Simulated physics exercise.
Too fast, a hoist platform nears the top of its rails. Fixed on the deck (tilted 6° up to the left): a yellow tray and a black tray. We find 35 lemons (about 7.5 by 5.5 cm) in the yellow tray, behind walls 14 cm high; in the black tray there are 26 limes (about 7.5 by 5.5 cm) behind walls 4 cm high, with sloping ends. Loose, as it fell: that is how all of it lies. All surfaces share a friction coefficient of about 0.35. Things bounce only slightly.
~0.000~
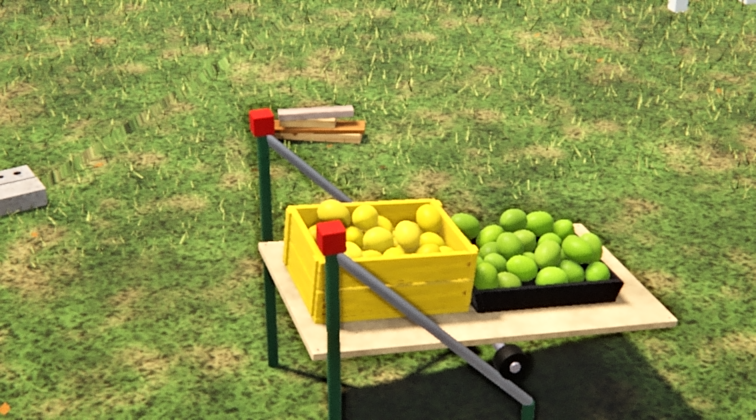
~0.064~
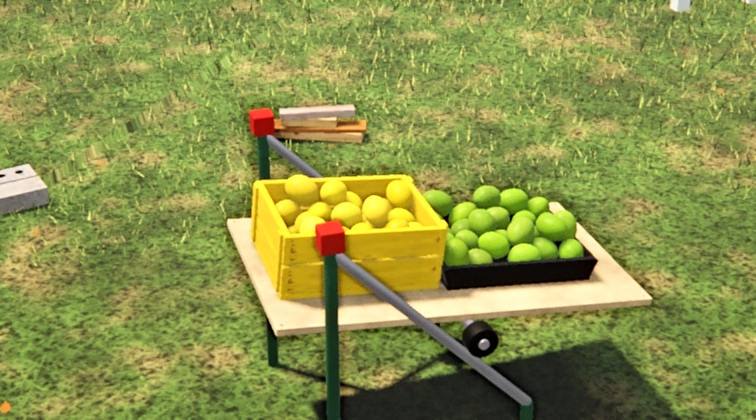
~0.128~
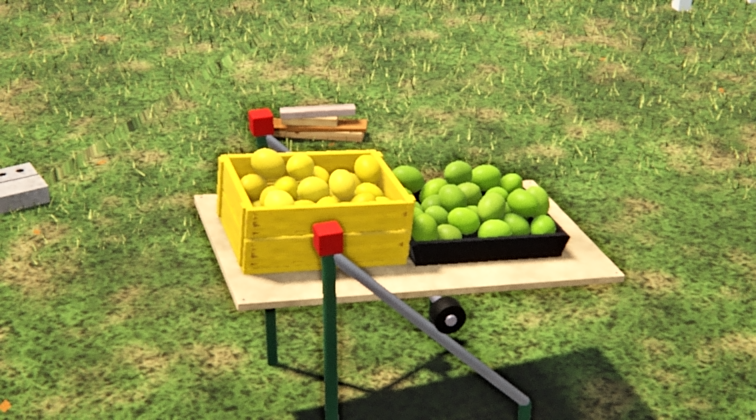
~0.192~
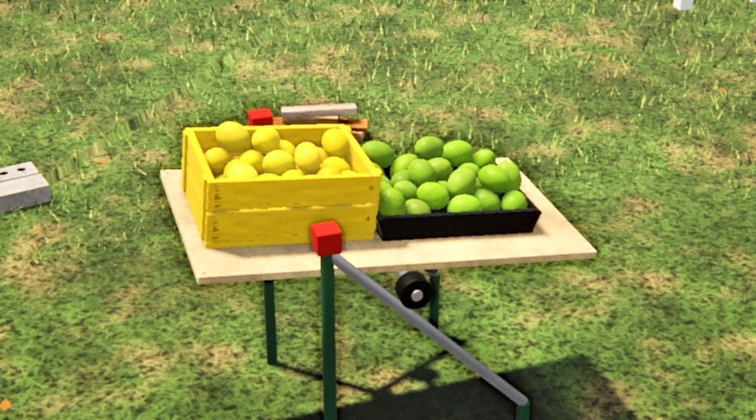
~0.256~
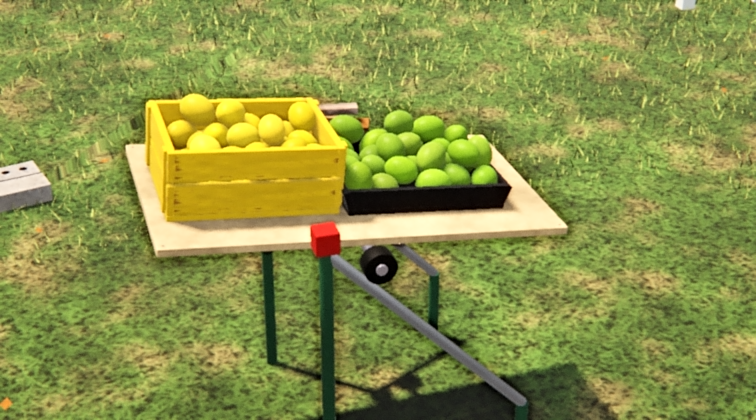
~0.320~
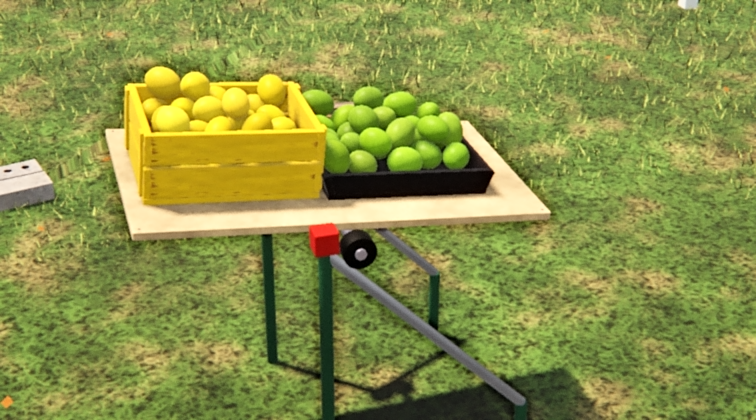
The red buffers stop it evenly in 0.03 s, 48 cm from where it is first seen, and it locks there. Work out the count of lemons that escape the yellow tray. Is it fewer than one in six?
Yes.
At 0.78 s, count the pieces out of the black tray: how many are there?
Out so far from the black tray: Around 6.
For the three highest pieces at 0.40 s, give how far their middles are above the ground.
About 94 cm up.
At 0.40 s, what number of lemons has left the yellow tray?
Some 1 by then.
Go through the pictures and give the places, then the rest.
In the first frame (we follow the rim corner now nearest the camera), yellow tray at (326, 261); black tray at (479, 291); 0 cm up the rails; nothing out yet.
Yellow tray at (291, 236); black tray at (449, 267); 10 cm up the rails, in the second frame.
Yellow tray at (253, 209); black tray at (417, 243); 21 cm up the rails, in the third frame.
Yellow tray at (215, 181); black tray at (384, 217); 31 cm up the rails, in the fourth frame.
Yellow tray at (175, 152); black tray at (349, 191); 42 cm up the rails, in the fifth frame.
Yellow tray at (151, 134); black tray at (329, 175); 48 cm up the rails; nothing out yet, in the sixth frame.
After 0.40 s, 1 of 35 out of the yellow tray and 0 of 26 out of the black tray.
After 0.56 s, 3 of 35 out of the yellow tray and 5 of 26 out of the black tray.
After 0.78 s, 3 of 35 out of the yellow tray and 6 of 26 out of the black tray.
When it is over (at 1.33 s), 3 of 35 out of the yellow tray and 7 of 26 out of the black tray. Asked share, 3 of 35, 9 per cent.
